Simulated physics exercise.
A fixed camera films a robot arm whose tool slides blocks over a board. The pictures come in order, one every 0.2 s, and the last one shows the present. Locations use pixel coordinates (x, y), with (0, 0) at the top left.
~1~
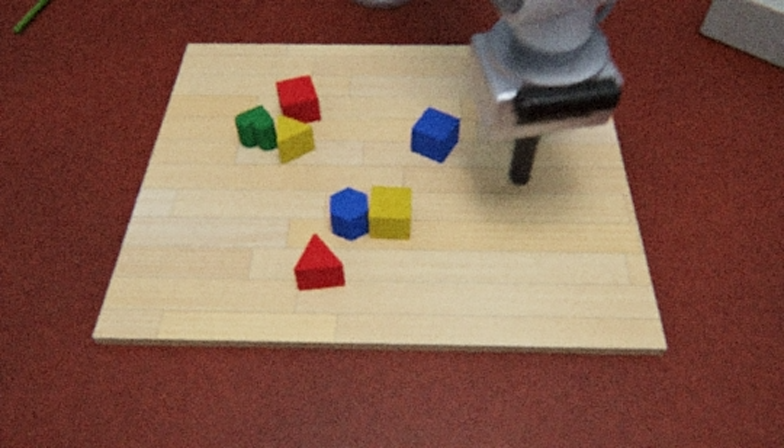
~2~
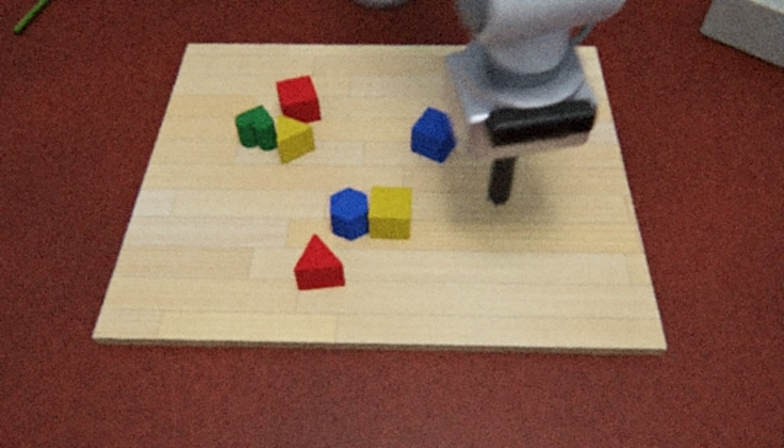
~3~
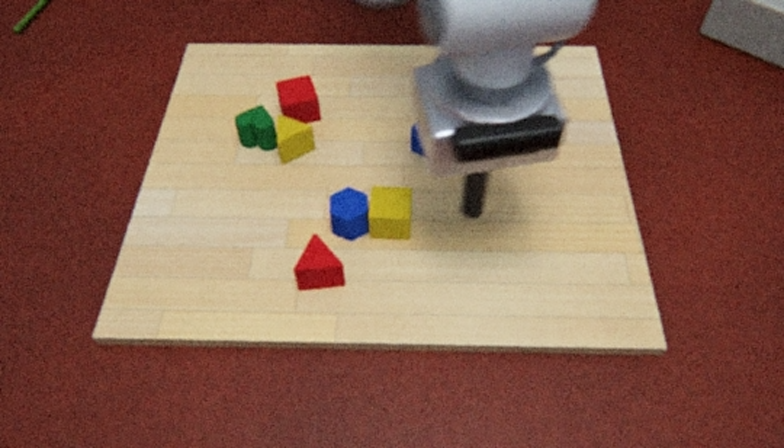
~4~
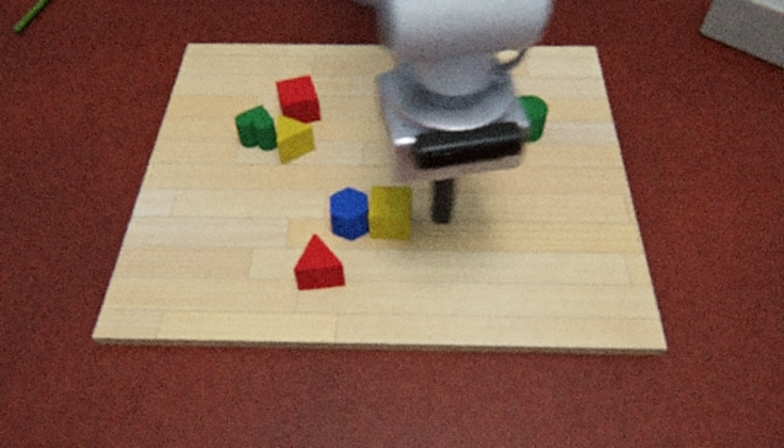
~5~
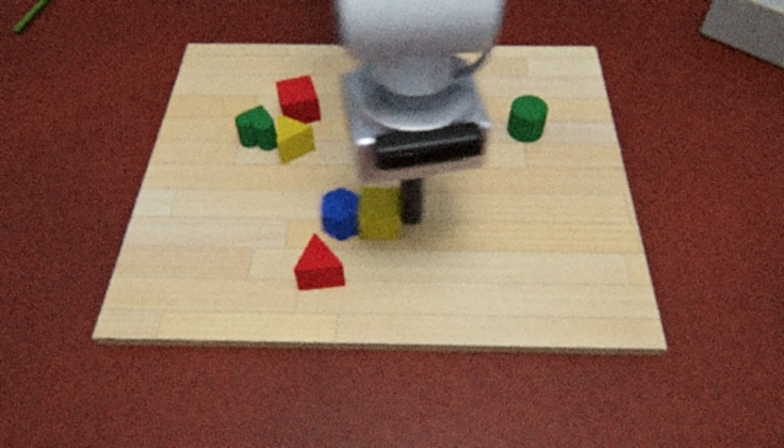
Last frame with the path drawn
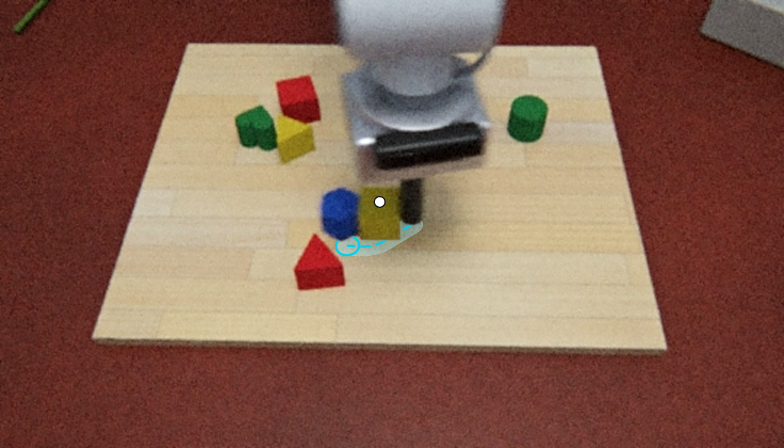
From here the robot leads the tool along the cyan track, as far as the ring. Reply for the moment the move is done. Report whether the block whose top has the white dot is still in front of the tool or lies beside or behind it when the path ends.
Prediction: Still leading.
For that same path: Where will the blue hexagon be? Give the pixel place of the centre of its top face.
The centre of its top will be at (292, 188).
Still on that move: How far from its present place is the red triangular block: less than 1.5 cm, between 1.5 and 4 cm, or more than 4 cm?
Verdict: Less than 1.5 cm.
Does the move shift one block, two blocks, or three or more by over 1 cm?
Here I'd predict two blocks moving more than 1 cm.
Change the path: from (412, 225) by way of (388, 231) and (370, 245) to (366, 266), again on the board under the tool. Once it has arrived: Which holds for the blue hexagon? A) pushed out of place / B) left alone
The correct letter is A.
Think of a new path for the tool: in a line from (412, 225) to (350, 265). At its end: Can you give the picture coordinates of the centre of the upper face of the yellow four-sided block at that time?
It comes to (334, 219).
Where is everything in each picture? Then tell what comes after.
In the first frame, lower end of the tool at (519, 178), tops of blocks, red triangular block at (317, 255), blue hexagon at (349, 203), yellow four-sided block at (391, 201).
In the second frame, tool at (498, 197), blocks as before.
In the third frame, tool at (472, 210), blocks as before.
In the fourth frame, tool at (442, 216), blocks as before.
In the fifth frame, tool at (412, 216), red triangular block at (317, 255), blue hexagon at (340, 203), yellow four-sided block at (380, 202).
The drawn path runs from (412, 225) by way of (393, 236) and (372, 246) to (348, 246); the dot is on the yellow four-sided block.
The first path, step by step. Halfway along, tool at (382, 234); blue hexagon at (315, 199), turned 25° clockwise; yellow four-sided block at (351, 211), turned 25° clockwise.
At the end, tool at (347, 238); red triangular block not moved; blue hexagon at (292, 188), turned 45° clockwise; yellow four-sided block at (318, 209), turned 45° clockwise.
